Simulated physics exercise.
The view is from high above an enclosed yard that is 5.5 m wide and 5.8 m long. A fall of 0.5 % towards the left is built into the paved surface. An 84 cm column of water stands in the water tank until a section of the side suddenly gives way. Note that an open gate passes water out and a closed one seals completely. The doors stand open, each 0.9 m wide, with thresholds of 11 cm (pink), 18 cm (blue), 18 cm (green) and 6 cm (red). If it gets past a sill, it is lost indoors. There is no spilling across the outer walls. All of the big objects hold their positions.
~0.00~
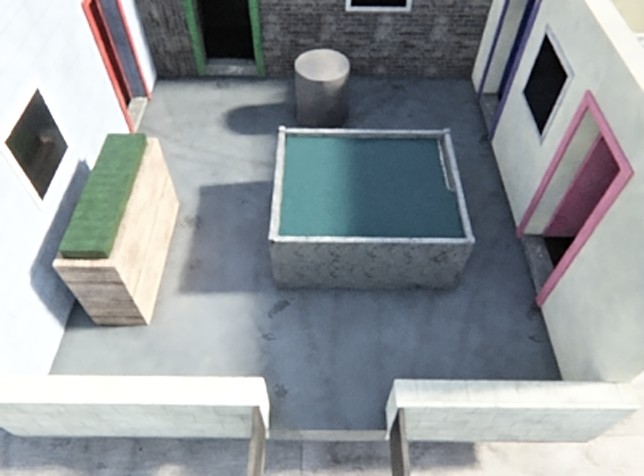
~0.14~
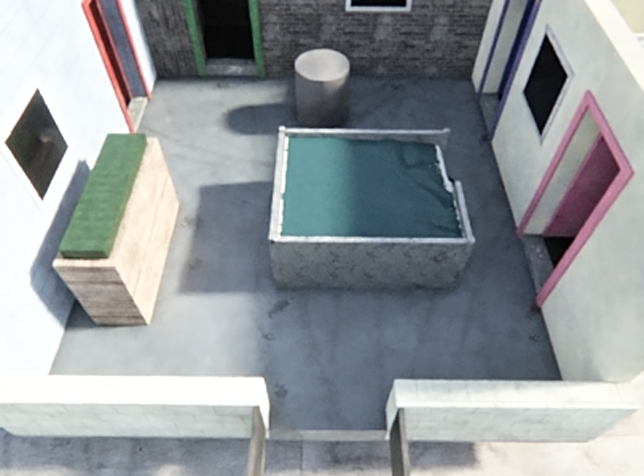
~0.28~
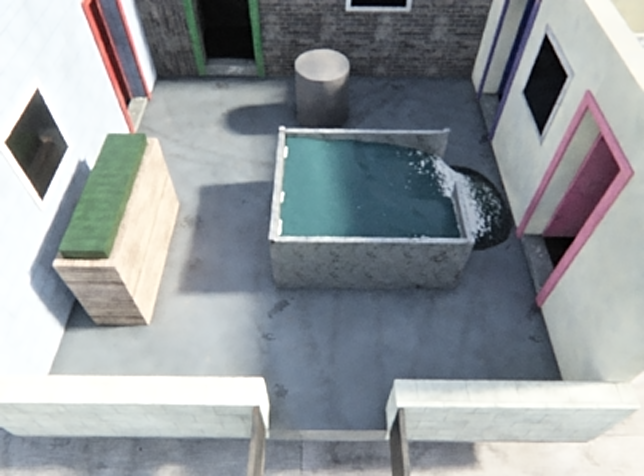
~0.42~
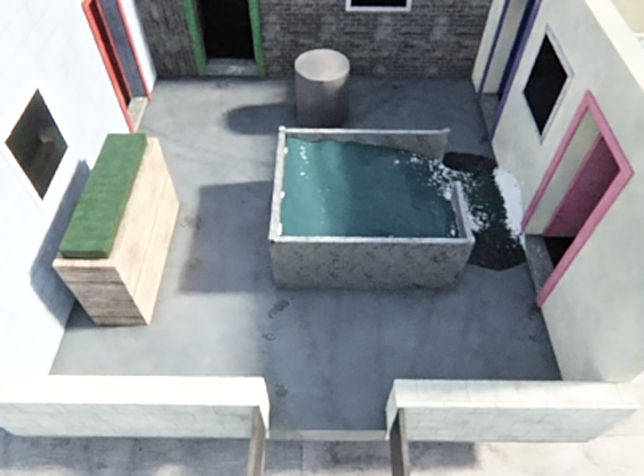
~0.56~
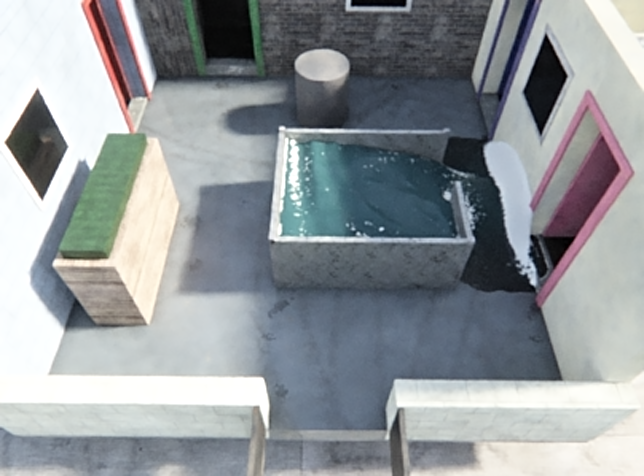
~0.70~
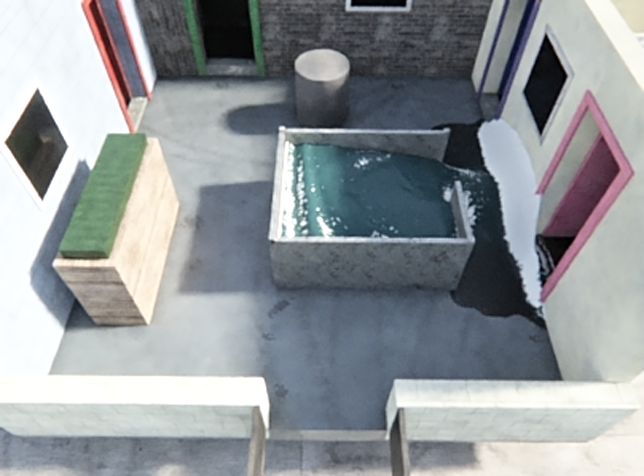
Water in a stone-walled tank lies still, then pours through a gap in its right side and spreads dark and foam-edged over the paving to the right-hand wall, along which it widens both ways. The walled yard is seen from high above by a motionless camera. A green-topped wooden block stands left, a grey cylinder behind the tank, and red, green, blue and pink doorways around.
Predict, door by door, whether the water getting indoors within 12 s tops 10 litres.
Prediction: At the pink door it tops it; at the blue door it falls short; at the green door it falls short; at the red door it tops it.
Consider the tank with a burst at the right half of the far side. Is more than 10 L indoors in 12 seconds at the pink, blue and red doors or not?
Outcomes - pink: Not exceeded, blue: Exceeded, red: Exceeded.
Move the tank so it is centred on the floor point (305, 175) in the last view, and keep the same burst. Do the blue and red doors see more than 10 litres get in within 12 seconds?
Then: Blue over, red past it.
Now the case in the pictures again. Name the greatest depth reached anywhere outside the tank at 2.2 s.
Roughly 45 cm.
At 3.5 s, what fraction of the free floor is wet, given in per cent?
About 70 per cent.
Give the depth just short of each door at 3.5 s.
Depths in centimetres - pink: 15, blue: 11, green: 11, red: 12.
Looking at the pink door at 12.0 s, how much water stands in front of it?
About 4.5 cm deep.
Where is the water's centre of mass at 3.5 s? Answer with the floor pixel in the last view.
Around (379, 196) in the last picture.
After 1.4 s water covers 25 % of the floor and is deepest (61 cm) near (503, 200); pink door 21 cm at the sill, 24 L in, blue door 17 cm at the sill, 0 L in, green door not reached, red door not reached.
After 2.2 s water covers 35 % of the floor and is deepest (45 cm) near (503, 200); pink door 19 cm at the sill, 53 L in, blue door 15 cm at the sill, 1 L in, green door not reached, red door not reached.
After 3.5 s water covers 70 % of the floor and is deepest (34 cm) near (506, 210); pink door 15 cm at the sill, 76 L in, blue door 11 cm at the sill, 1 L in, green door 11 cm at the sill, 0 L in, red door 12 cm at the sill, 5 L in.
After 7.0 s water covers 95 % of the floor and is deepest (23 cm) near (81, 285); pink door 8 cm at the sill, 88 L in, blue door 6 cm at the sill, 2 L in, green door 6 cm at the sill, 0 L in, red door 14 cm at the sill, 131 L in.
After 12.0 s water covers 100 % of the floor and is deepest (14 cm) near (126, 198); pink door 4 cm at the sill, 88 L in, blue door 6 cm at the sill, 2 L in, green door 11 cm at the sill, 0 L in, red door 11 cm at the sill, 221 L in.
